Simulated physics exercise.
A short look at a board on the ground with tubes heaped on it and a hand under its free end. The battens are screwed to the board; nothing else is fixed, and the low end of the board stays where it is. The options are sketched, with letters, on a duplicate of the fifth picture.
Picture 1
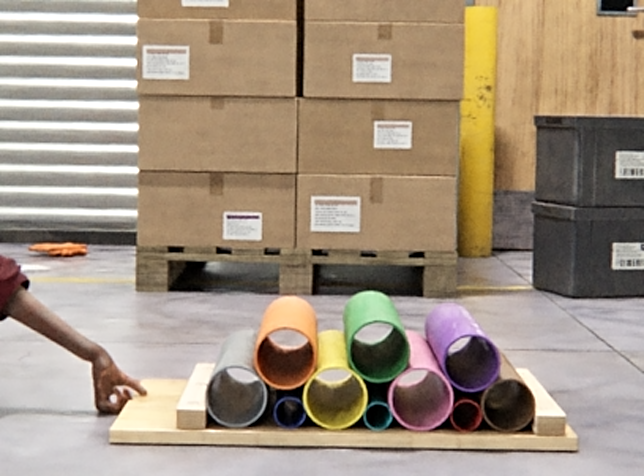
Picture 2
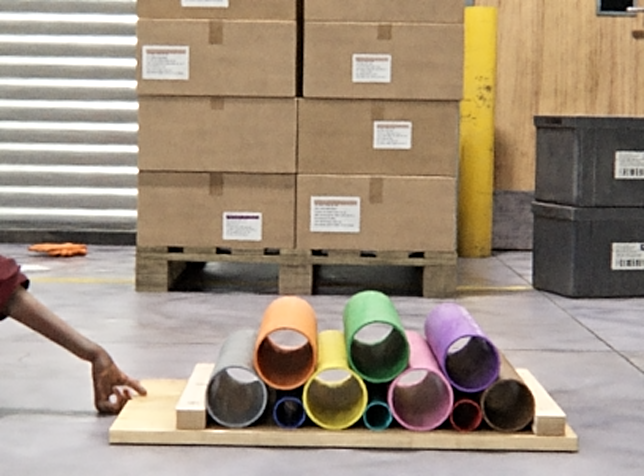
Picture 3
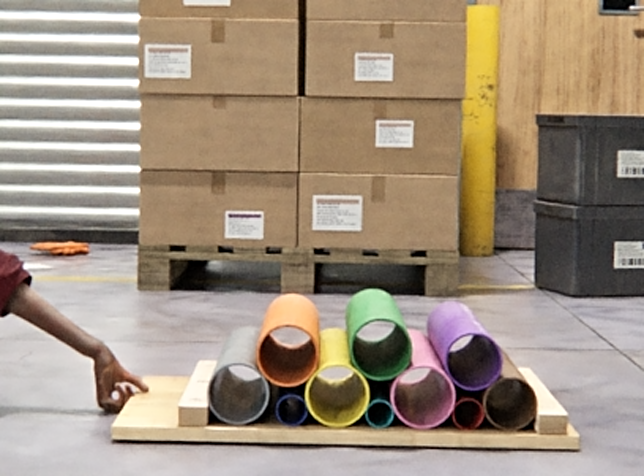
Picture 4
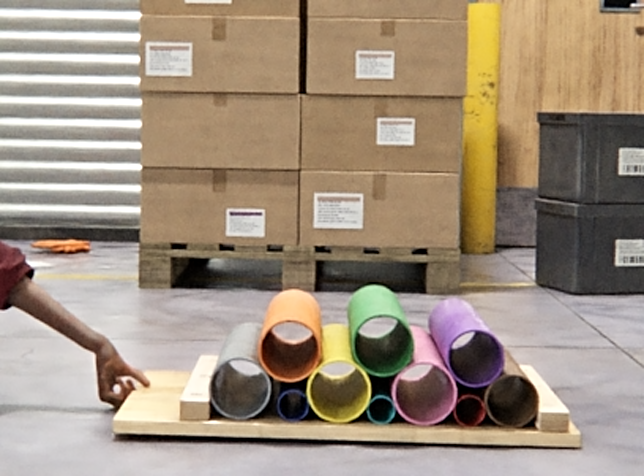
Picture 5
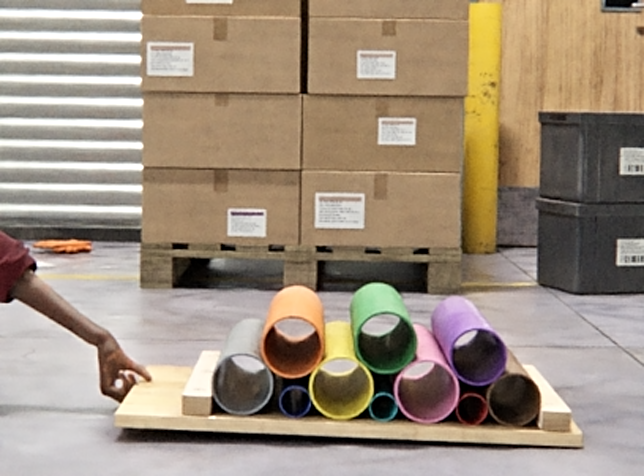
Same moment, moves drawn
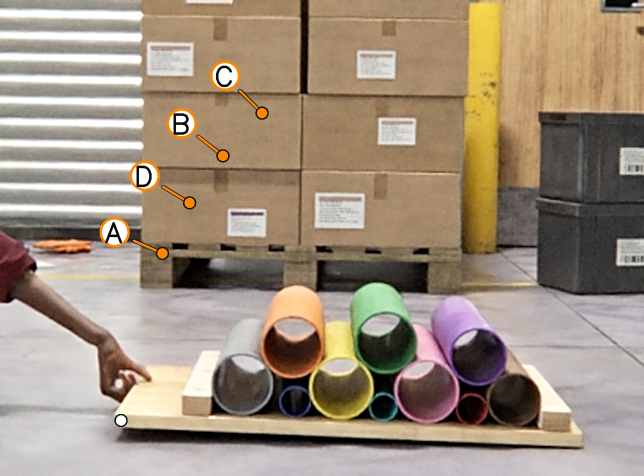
A hand reaches in from the left to the end of a wooden board on a grey warehouse floor, seen from the front, with stacked cardboard boxes, a yellow post and dark bins behind. Between two wooden strips lie grey, yellow, pink and brown tubes with smaller ones between, and orange, green and purple tubes on top. The fingers raise the board's left end very slightly, the tubes keeping their arrangement, while the view shifts slightly.
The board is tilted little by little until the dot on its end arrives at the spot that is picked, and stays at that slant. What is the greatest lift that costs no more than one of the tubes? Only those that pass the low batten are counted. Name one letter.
No higher than B.
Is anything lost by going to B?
At B: No.
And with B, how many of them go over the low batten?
With B, none.
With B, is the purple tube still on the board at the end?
Yes.
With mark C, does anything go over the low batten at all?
Yes.
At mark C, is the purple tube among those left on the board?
No, with C.
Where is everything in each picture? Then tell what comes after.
The first frame shows board (342, 402); grey tube (236, 396); blue tube (290, 413).
The second frame shows blue tube (290, 413); yellow tube (335, 397).
The third frame shows board (344, 400); grey tube (238, 394); blue tube (292, 410); brown tube (510, 404).
The fourth frame shows board (345, 396); grey tube (239, 388); blue tube (293, 405).
The fifth frame shows board (347, 394); grey tube (242, 384); blue tube (295, 402).
On the marked copy, A at (163, 253); B at (223, 156); C at (262, 113); D at (190, 203); the white dot at (121, 421).
Taking B. A third of the way, board at 20°.
Two thirds of the way, board at 37°.
When it is over, board at 37°, none over the low batten.
As for the rest, A none over the low batten; C three over the low batten (orange, purple, green); D none over the low batten.
